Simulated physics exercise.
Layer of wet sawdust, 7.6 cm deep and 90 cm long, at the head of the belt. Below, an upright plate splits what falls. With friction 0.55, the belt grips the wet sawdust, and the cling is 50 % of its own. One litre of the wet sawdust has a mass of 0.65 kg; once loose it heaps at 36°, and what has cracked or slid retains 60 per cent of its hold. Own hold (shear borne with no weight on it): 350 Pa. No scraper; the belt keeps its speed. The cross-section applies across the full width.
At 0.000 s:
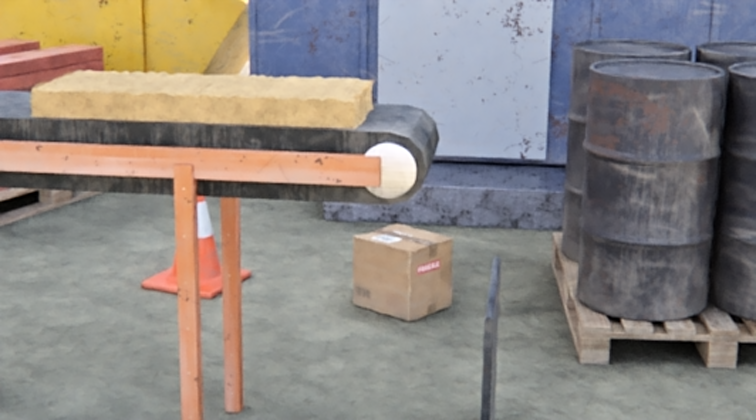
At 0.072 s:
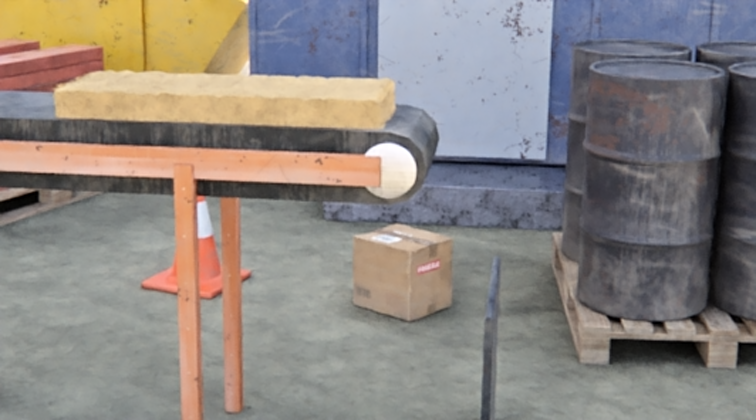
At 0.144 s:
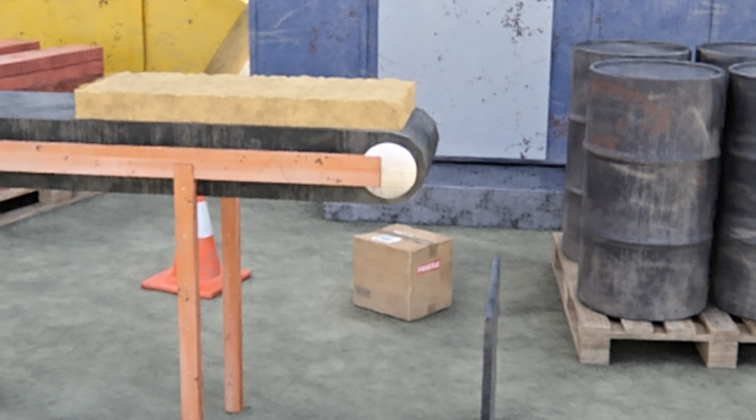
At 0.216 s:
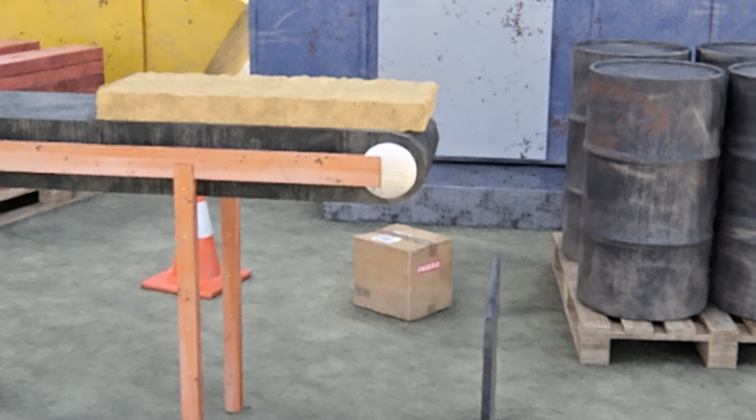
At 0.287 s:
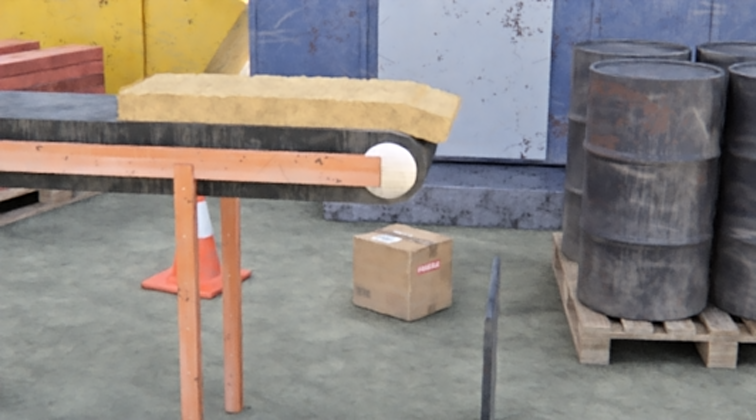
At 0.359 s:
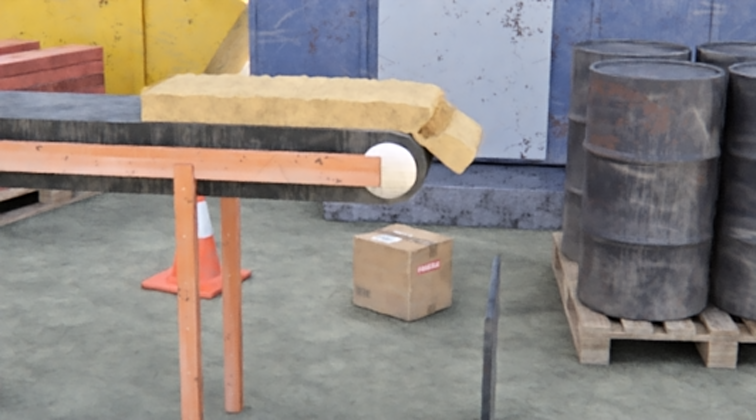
In a work yard, a belt carries a yellowish slab rightward until its front bends down and cracks.
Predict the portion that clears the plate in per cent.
The figure comes out near 95 %.
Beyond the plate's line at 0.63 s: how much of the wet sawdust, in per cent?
18 %.
After 0.63 s, 19 % is beyond the plate's line.
After 0.95 s, 48 % is beyond the plate's line.
After 1.27 s, 77 % is beyond the plate's line.
After 1.59 s, 95 % is beyond the plate's line.
After 2.83 s, at the end, 95 % is beyond the plate's line.
